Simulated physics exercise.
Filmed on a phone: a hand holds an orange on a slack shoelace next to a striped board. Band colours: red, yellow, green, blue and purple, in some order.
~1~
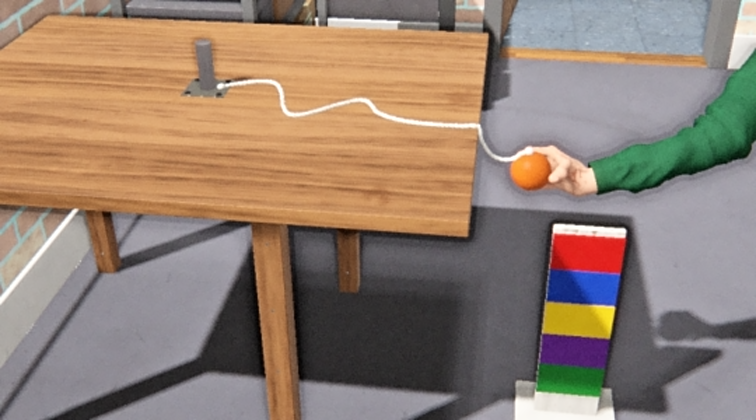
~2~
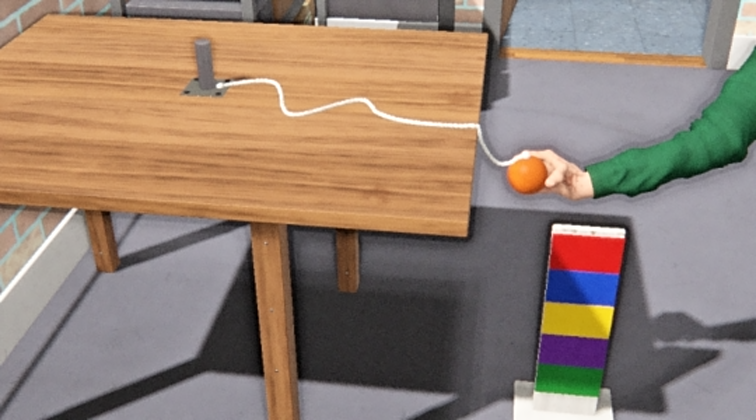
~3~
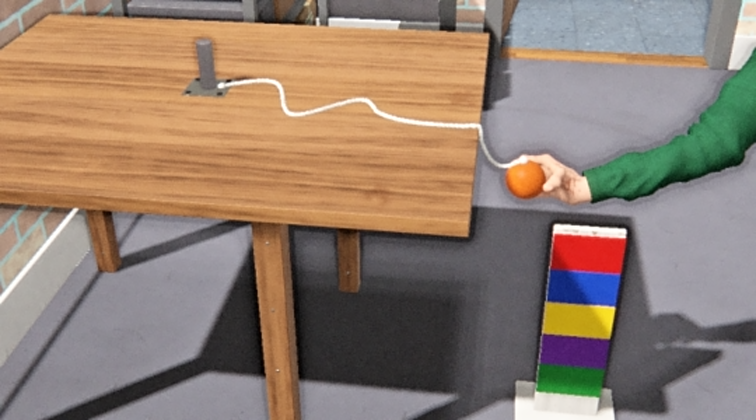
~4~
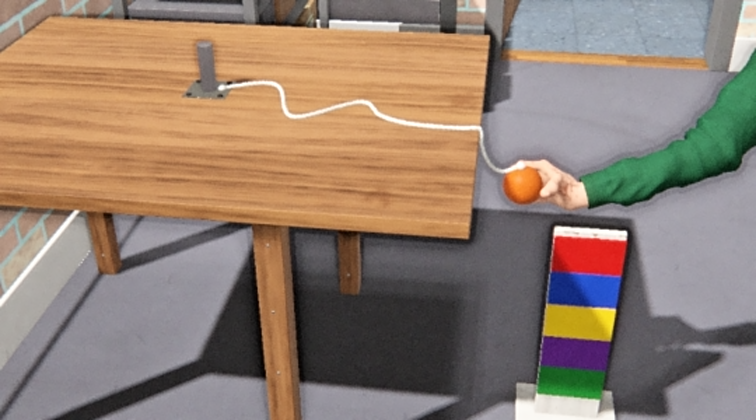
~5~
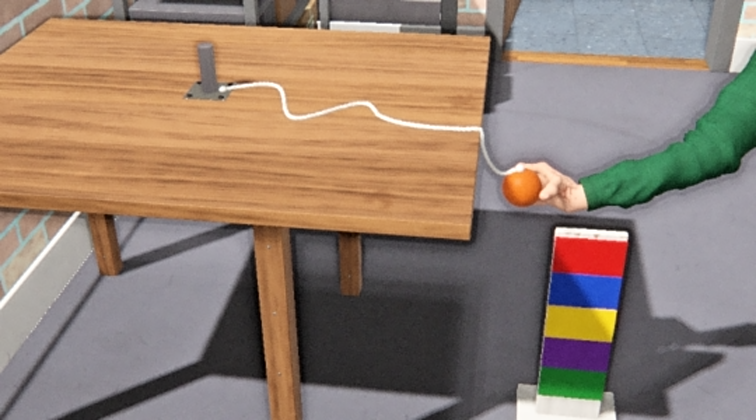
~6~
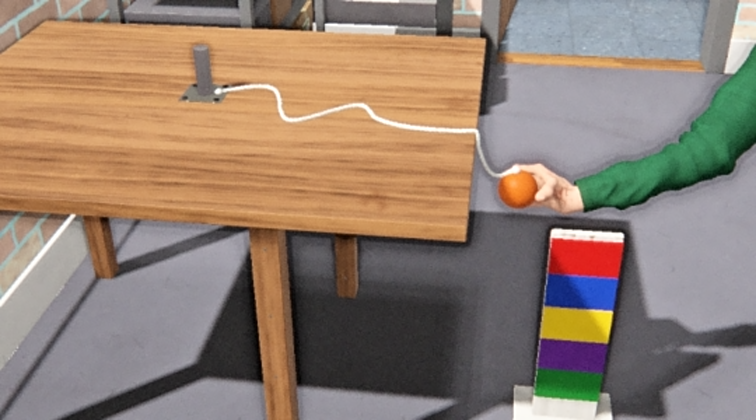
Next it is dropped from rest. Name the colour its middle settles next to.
Its middle settles next to blue.
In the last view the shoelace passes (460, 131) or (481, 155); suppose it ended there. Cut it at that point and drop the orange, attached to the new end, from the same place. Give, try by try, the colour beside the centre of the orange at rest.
Lab note - try 1: Higher than all five; try 2: Red.
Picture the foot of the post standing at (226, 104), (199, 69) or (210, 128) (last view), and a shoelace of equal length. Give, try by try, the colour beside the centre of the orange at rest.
In turn, yellow, then red, then yellow.
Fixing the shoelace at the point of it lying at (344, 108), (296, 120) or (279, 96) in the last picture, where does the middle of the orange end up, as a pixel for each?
The pixel places are (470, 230), (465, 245) and (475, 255), one per try.
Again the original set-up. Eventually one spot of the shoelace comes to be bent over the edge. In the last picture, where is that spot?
At (391, 124).
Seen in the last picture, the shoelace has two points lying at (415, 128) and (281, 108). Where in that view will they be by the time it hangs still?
The first moves to (477, 152), the second to (318, 105).
Soon after, orange near (503, 284); level with blue.
After that, orange near (438, 273); level with blue.
And then, orange near (481, 280); level with blue.
In the end, orange near (476, 281); level with blue. The shoelace holds its middle at blue.
